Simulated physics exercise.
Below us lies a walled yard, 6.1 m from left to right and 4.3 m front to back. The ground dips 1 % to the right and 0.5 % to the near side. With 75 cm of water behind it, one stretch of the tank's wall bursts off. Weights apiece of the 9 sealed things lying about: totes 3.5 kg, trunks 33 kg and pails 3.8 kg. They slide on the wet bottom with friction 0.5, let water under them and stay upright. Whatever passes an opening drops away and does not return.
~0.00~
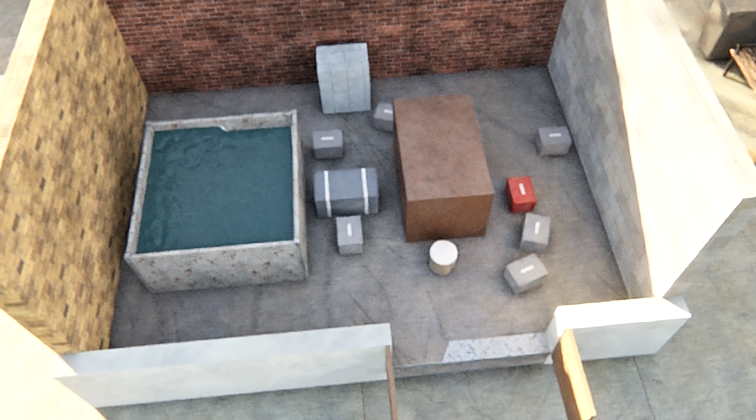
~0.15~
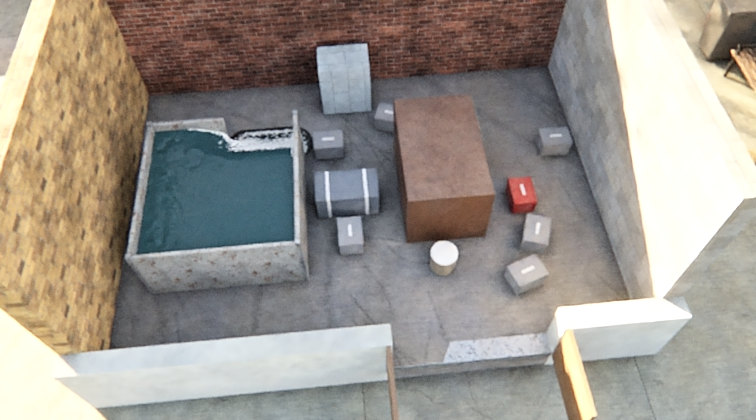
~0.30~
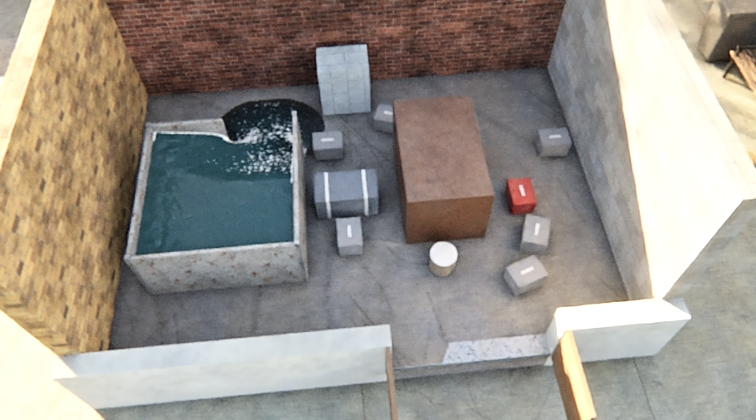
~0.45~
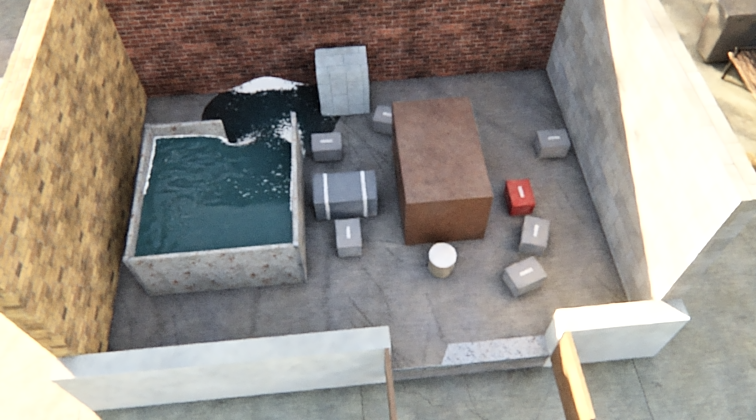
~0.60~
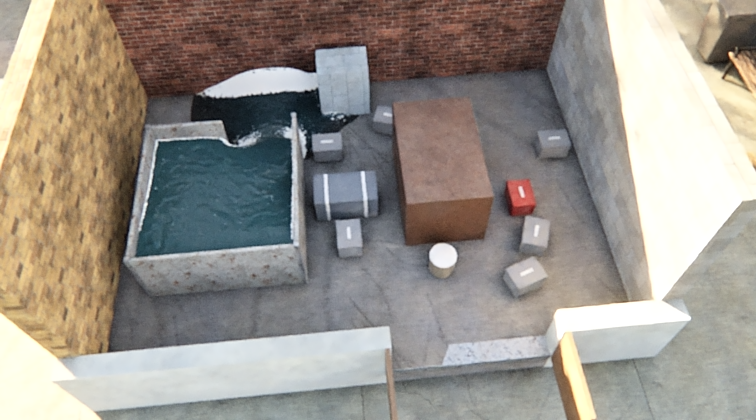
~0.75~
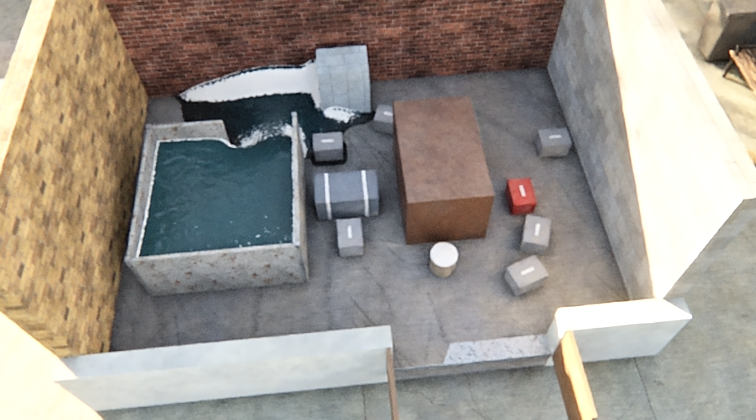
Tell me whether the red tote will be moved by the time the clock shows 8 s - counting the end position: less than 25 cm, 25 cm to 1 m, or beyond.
The red tote is nudged along.
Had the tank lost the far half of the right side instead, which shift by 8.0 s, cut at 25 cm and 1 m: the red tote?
Then the red tote gets carried off.
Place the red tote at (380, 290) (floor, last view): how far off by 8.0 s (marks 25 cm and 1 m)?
It ends far away.
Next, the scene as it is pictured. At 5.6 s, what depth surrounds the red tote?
Roughly 3 cm.
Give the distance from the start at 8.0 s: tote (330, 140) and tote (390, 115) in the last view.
In turn: 80 cm, 140 cm.
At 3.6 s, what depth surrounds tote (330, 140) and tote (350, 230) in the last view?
Roughly 2 and 1 cm.
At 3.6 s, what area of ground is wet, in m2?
Roughly 18 m2.
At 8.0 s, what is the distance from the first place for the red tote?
Roughly 60 cm.
After 1.6 s the red tote is near (522, 191), 0.0 m from its start, aground; 0 of 9 are out; 0 afloat.
After 3.6 s the red tote is near (522, 191), 0.0 m from its start, aground; 0 of 9 are out; 0 afloat.
After 5.6 s the red tote is near (503, 196), 0.3 m from its start, aground; 0 of 9 are out; 3 afloat.
After 8.0 s the red tote is near (486, 165), 0.6 m from its start, afloat; 0 of 9 are out; 8 afloat.
